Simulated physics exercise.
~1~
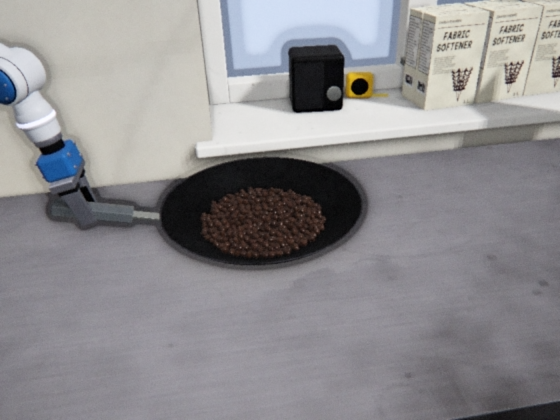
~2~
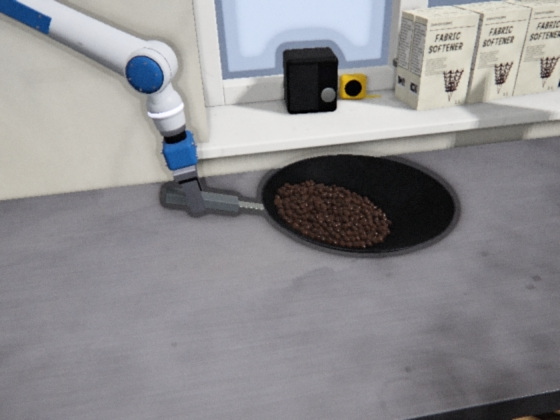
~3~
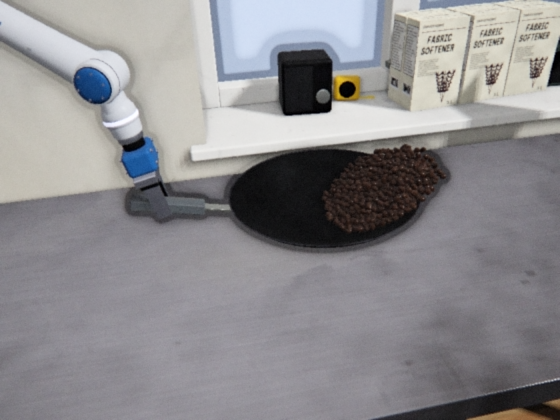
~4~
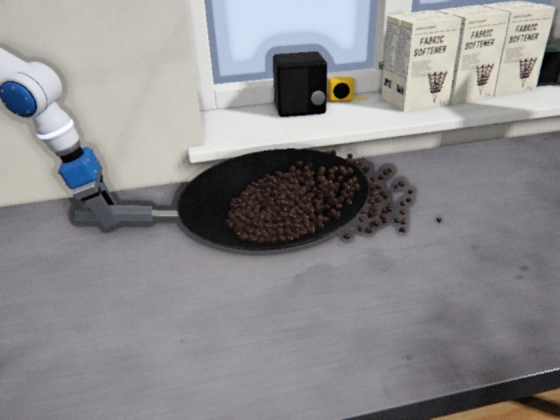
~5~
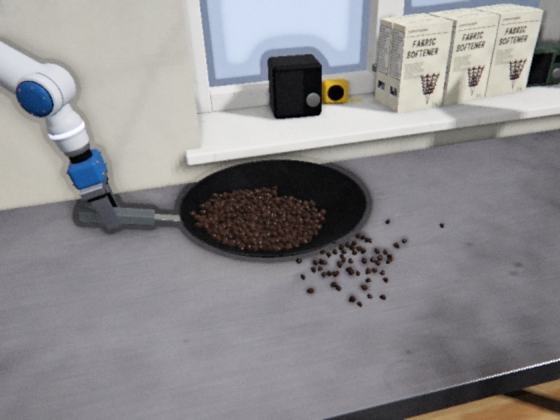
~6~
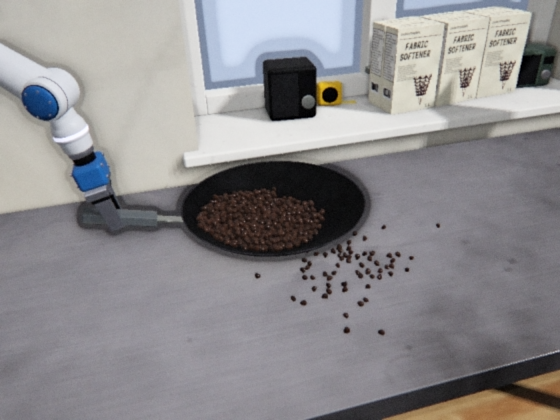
A grey countertop beneath a pale windowsill is seen from above and in front, the view drifting slightly sideways. A white and blue robot arm at the left grips the handle of a black wok holding a heap of dark brown beans, while a black box, a small yellow object and cream fabric softener cartons stand on the sill. The arm moves the wok right, then draws it back left as the beans surge up over the right rim. Some spill and scatter across the counter. The wok settles level, most beans still inside, a small share lying loose beside it.
